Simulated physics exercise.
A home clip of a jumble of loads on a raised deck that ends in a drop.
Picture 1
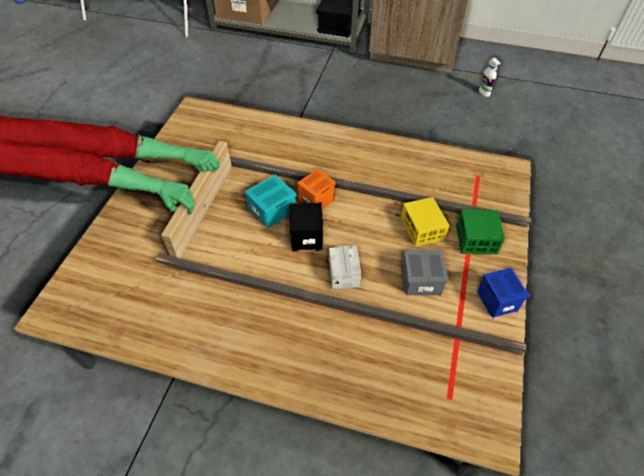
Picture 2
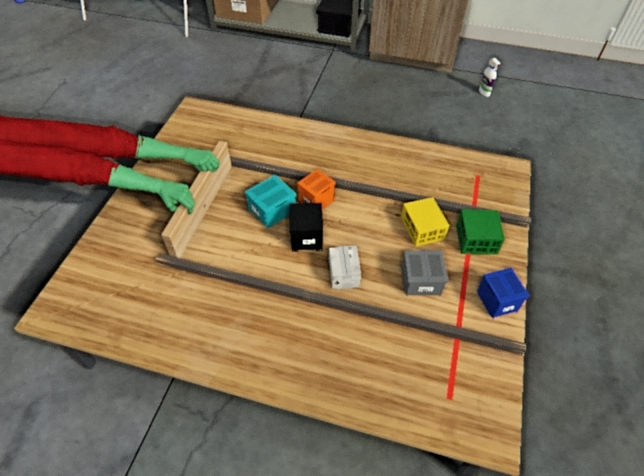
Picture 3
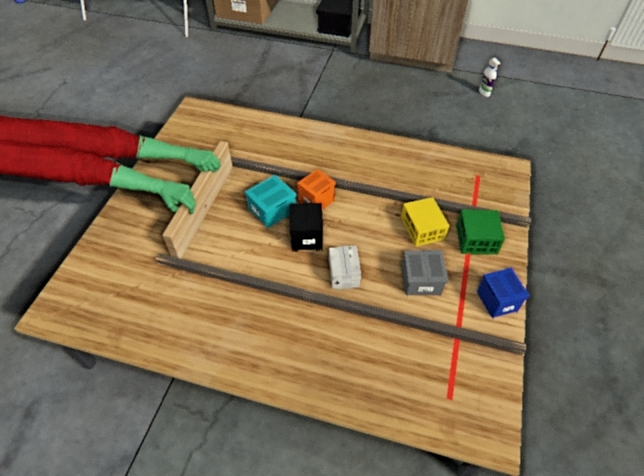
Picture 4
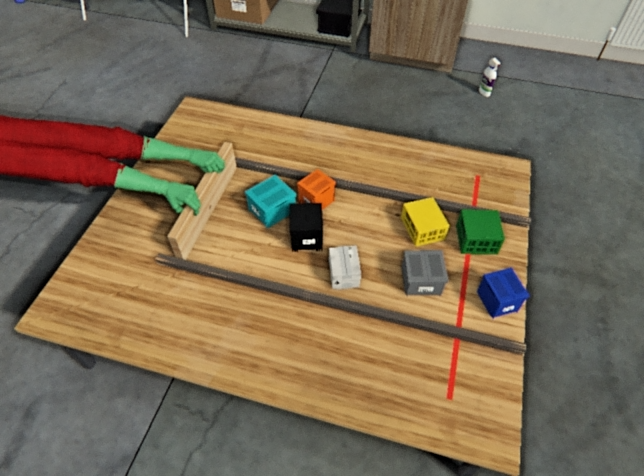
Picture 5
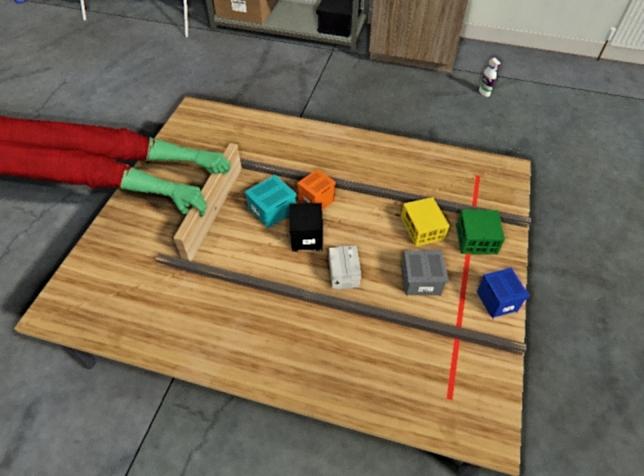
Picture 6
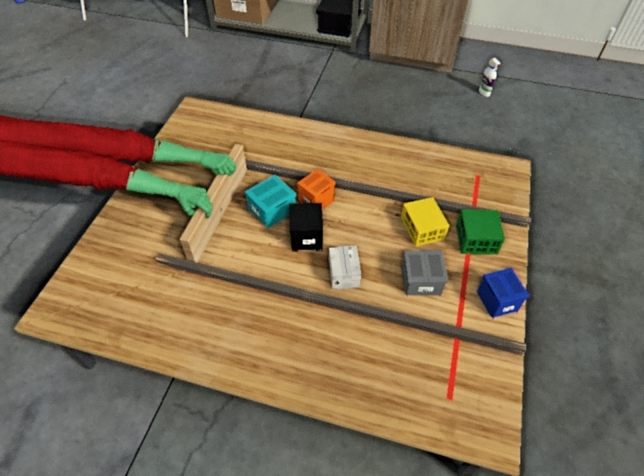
Green-gloved hands slide a wooden plank slightly right toward colored boxes that stay still on a table.
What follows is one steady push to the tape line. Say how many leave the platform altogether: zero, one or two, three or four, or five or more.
Outcome: The number that fall off is one or two.
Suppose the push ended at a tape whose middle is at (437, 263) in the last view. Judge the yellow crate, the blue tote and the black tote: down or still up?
The yellow crate remains up; the blue tote falls; the black tote survives.
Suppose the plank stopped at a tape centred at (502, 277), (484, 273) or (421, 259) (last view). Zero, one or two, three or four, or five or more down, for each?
One after another: 3 or 4; three or four; none.
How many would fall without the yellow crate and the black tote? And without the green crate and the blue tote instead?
First 1, then 0.
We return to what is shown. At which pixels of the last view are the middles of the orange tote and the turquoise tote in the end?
The orange tote stops around (488, 220); the turquoise tote around (490, 248).
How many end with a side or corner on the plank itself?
It touches 4.
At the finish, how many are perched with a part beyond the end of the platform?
The number is 2.
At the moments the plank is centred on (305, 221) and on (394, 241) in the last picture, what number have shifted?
At the one place 4, at the other 7.
Early on, none off yet; blue tote at rest near (501, 294); green crate at rest near (480, 232); grey tote at rest near (423, 273).
Finally, the number that fall off is one or two; lost, green crate and blue tote.
